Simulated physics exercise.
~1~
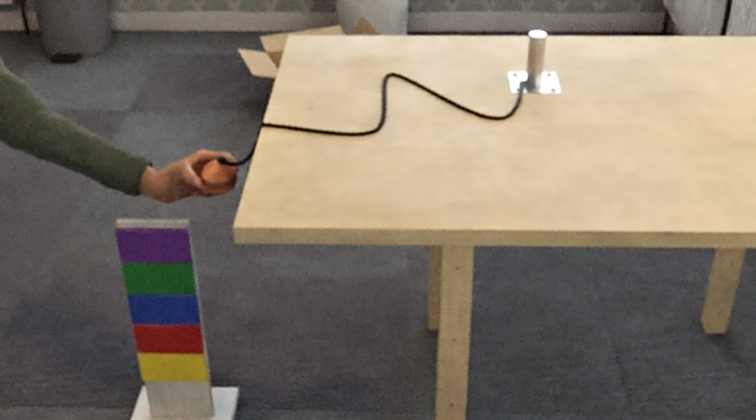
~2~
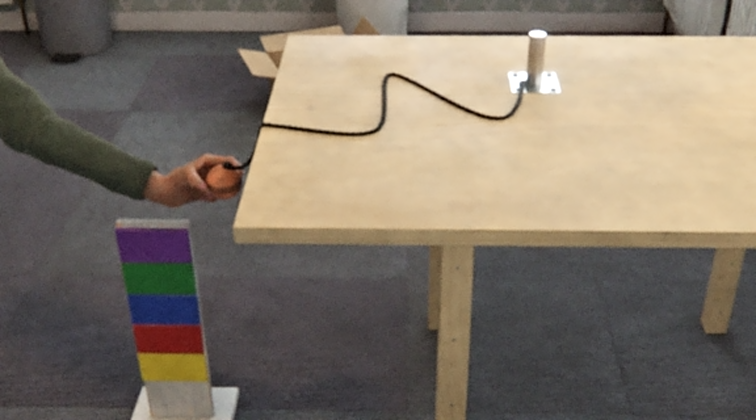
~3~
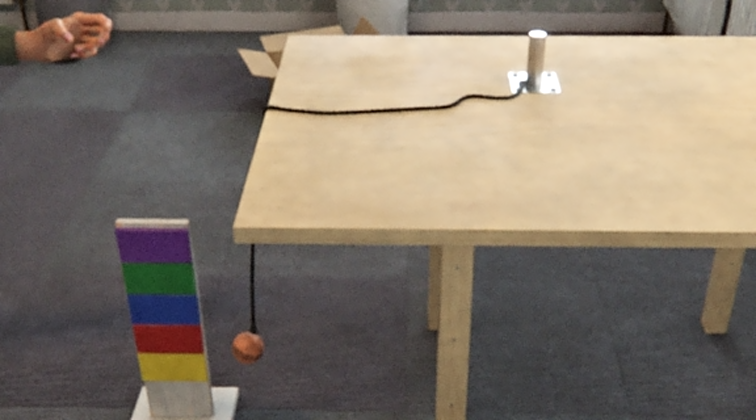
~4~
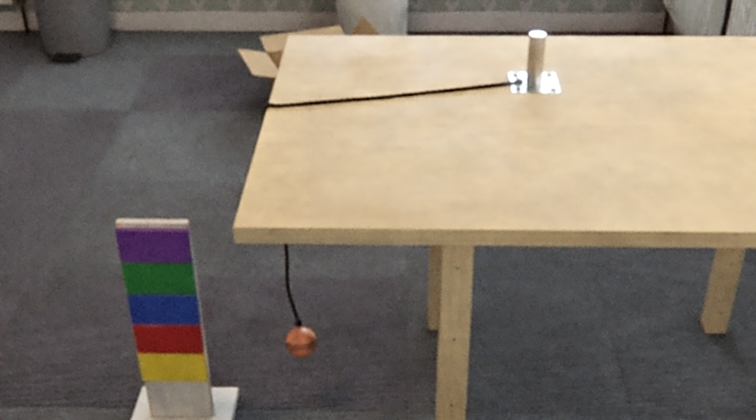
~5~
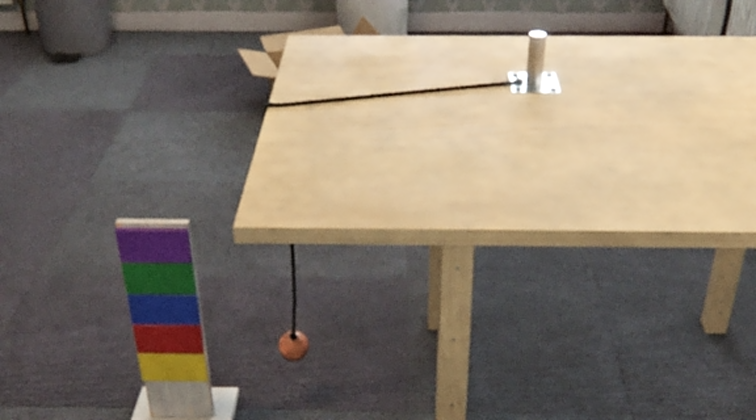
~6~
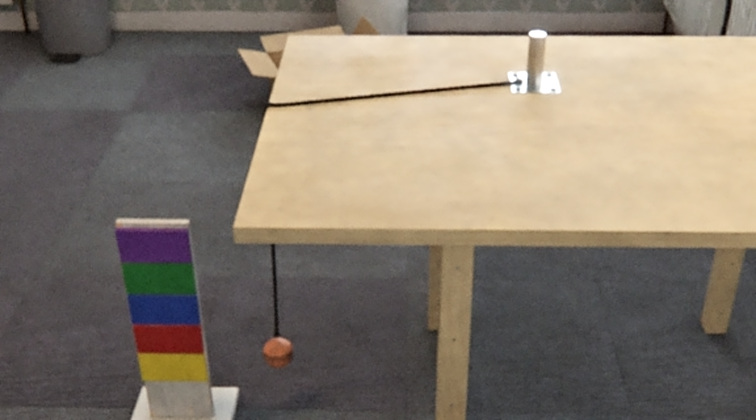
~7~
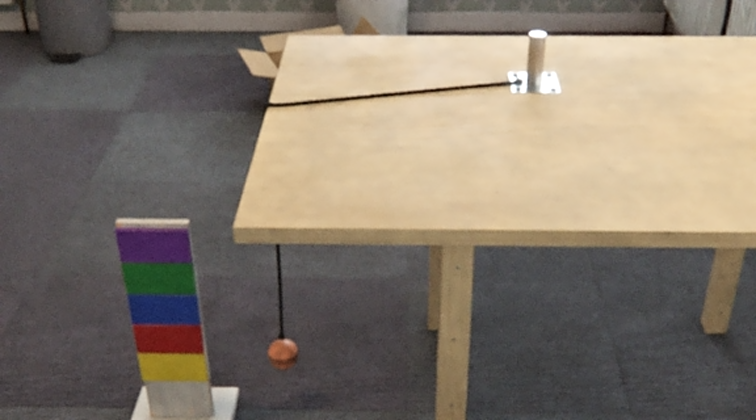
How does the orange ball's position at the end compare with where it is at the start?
At the start the ball is held in a hand beside the table's left edge, above the banded board. At the end it hangs on the cord below the tabletop, much lower and somewhat farther right, level with the yellow band.
